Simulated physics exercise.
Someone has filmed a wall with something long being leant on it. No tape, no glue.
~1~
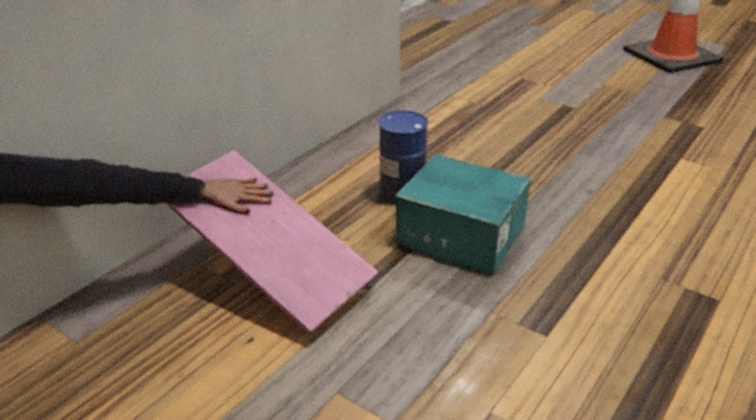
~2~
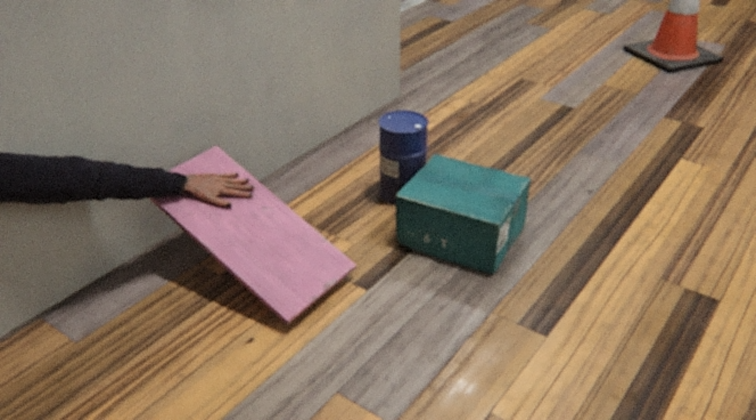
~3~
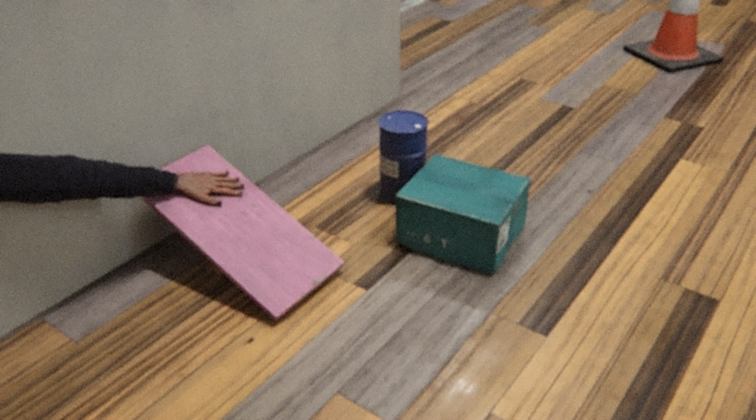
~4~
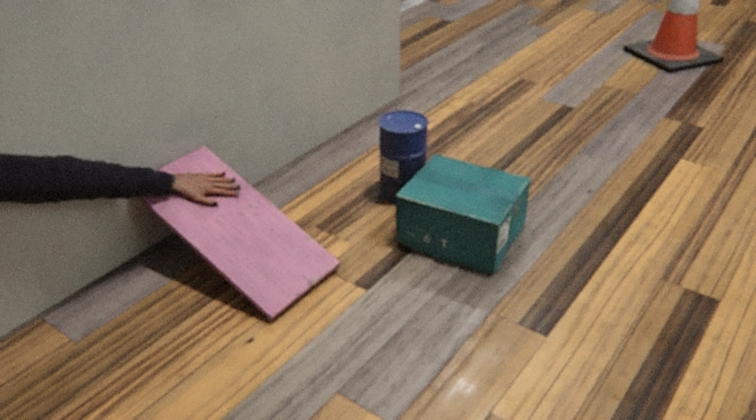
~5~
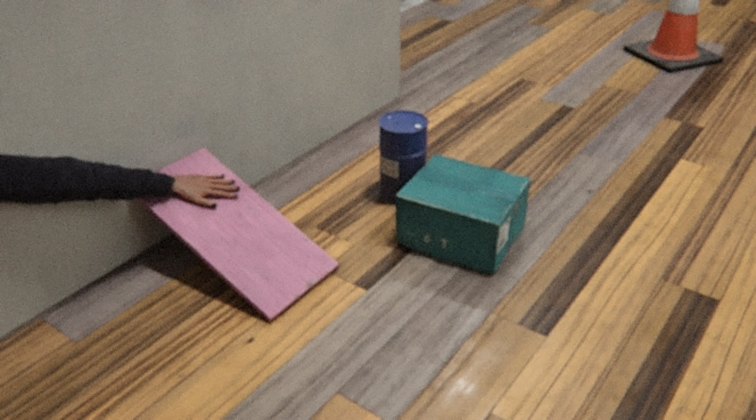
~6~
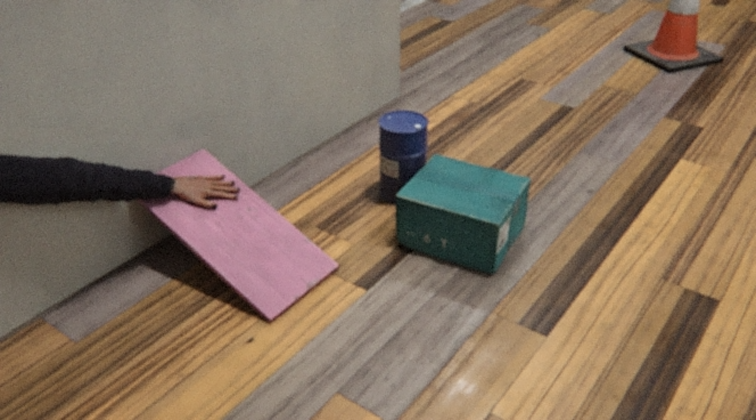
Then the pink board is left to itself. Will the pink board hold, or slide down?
Outcome: The board slides down.
Then, 0.30 s past the last view, pink board sunk by 21° near (245, 261).
Then, 0.50 s past the last view, pink board sunk by 22° near (245, 261).
Finally, moved from the start, pink board; the other 2 still in place. Final places as the last picture's camera would see them, pink board near (245, 262). The board slips out.
